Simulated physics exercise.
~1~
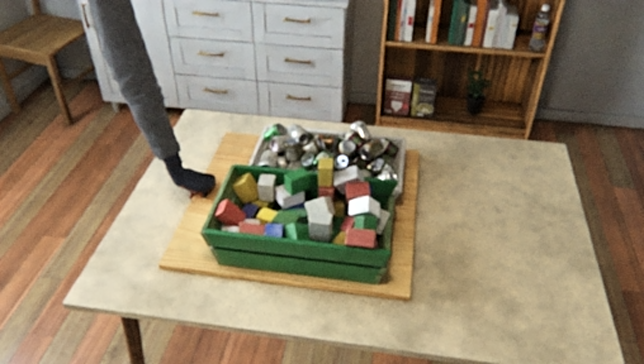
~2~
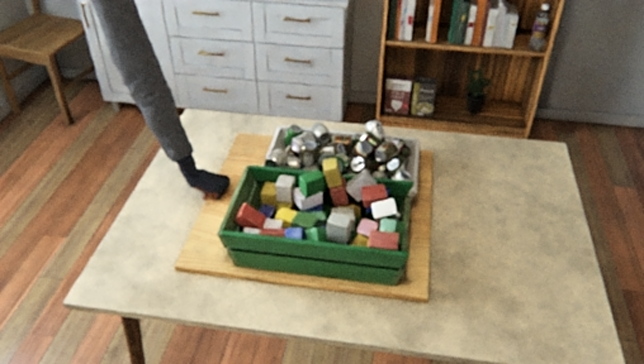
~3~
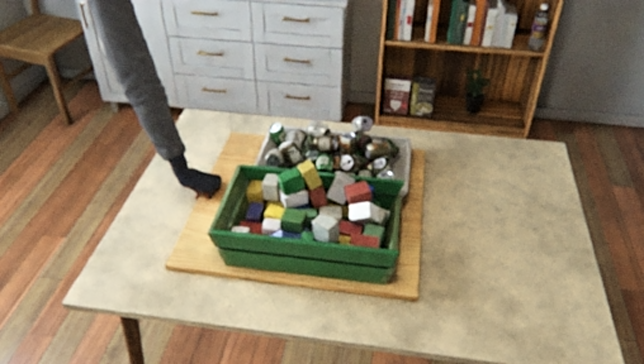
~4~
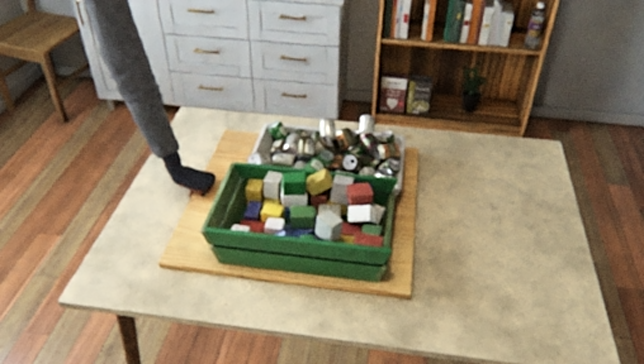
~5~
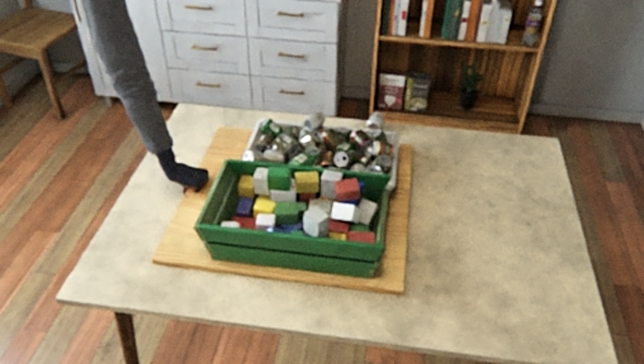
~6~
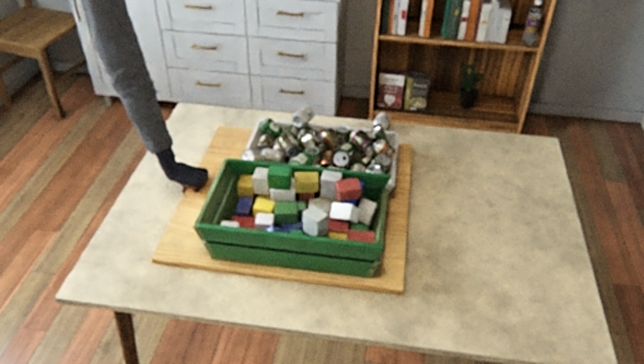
A board carrying a green crate of toy bricks slides right, then left, and stops.
